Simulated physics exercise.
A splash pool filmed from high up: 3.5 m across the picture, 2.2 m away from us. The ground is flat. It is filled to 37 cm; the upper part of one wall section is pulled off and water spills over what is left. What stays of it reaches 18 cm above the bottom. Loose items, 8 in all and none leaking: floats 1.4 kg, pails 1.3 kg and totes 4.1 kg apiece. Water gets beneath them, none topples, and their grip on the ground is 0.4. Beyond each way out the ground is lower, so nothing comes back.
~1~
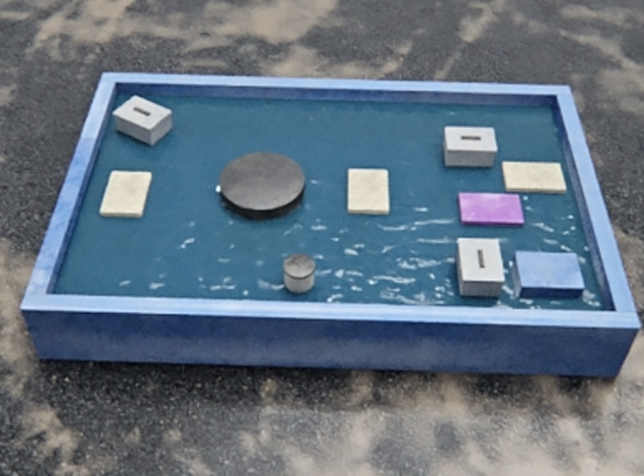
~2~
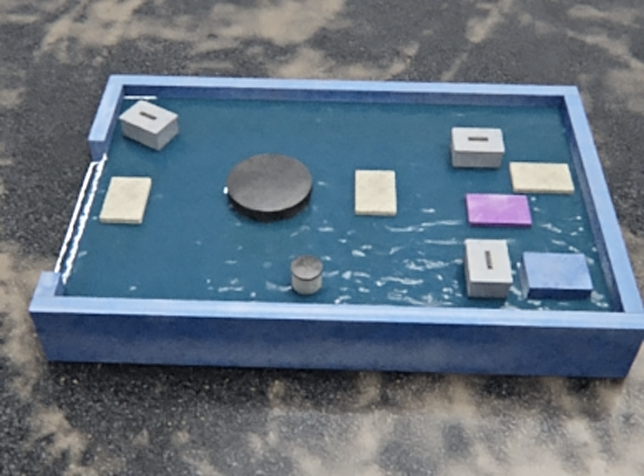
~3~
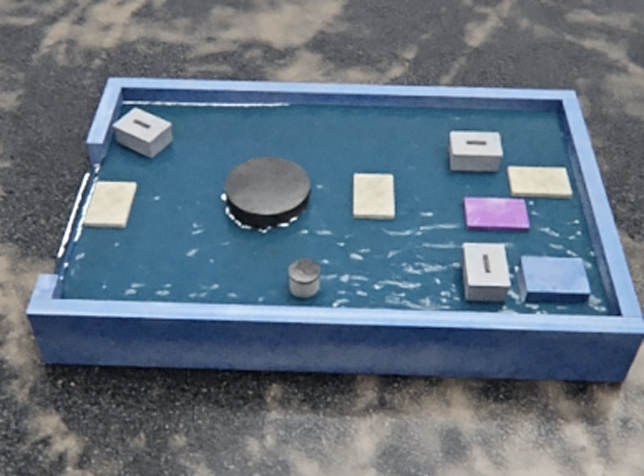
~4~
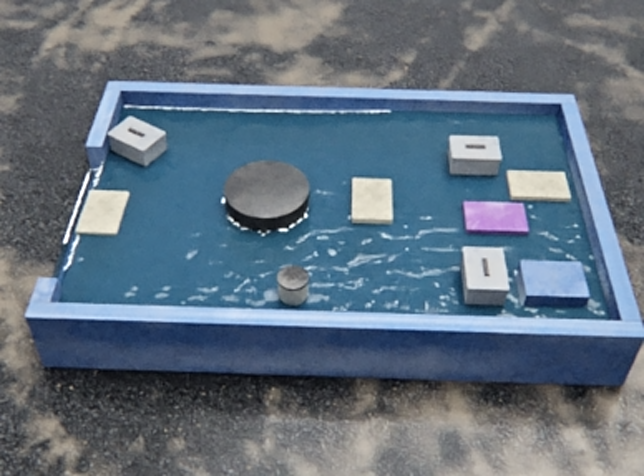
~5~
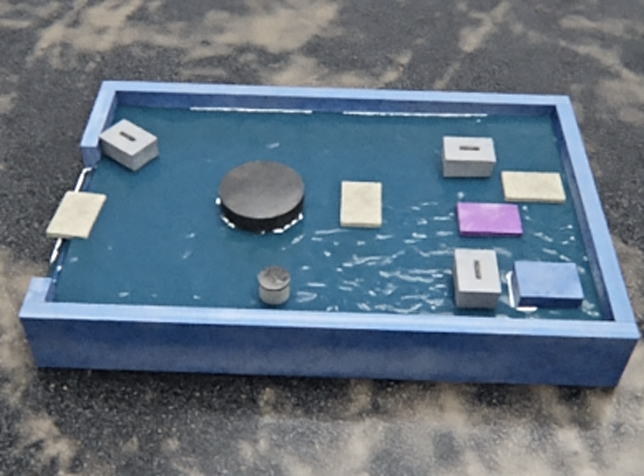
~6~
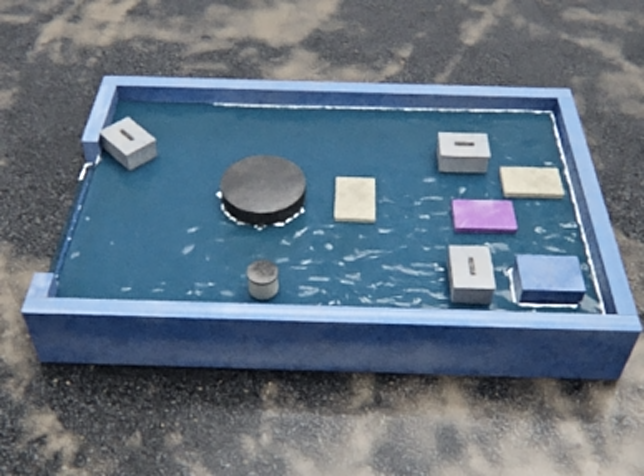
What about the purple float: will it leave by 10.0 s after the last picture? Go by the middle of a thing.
The purple float is kept in.
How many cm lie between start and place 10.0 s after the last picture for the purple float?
About 30 cm.
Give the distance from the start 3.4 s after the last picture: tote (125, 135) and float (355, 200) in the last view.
In that order: 60 cm, 20 cm.
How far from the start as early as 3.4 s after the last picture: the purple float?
Roughly 10 cm by then.
Then, 0.8 s after the last picture the purple float is near (474, 218), 0.1 m from its start, afloat; 1 of 8 are out; 7 afloat.
Then, 3.4 s after the last picture the purple float is near (471, 219), 0.1 m from its start, afloat; 1 of 8 are out; 7 afloat.
Then, 6.0 s after the last picture the purple float is near (455, 224), 0.2 m from its start, afloat; 1 of 8 are out; 7 afloat.
Then, 10.0 s after the last picture the purple float is near (444, 227), 0.3 m from its start, afloat; 1 of 8 are out; 7 afloat.
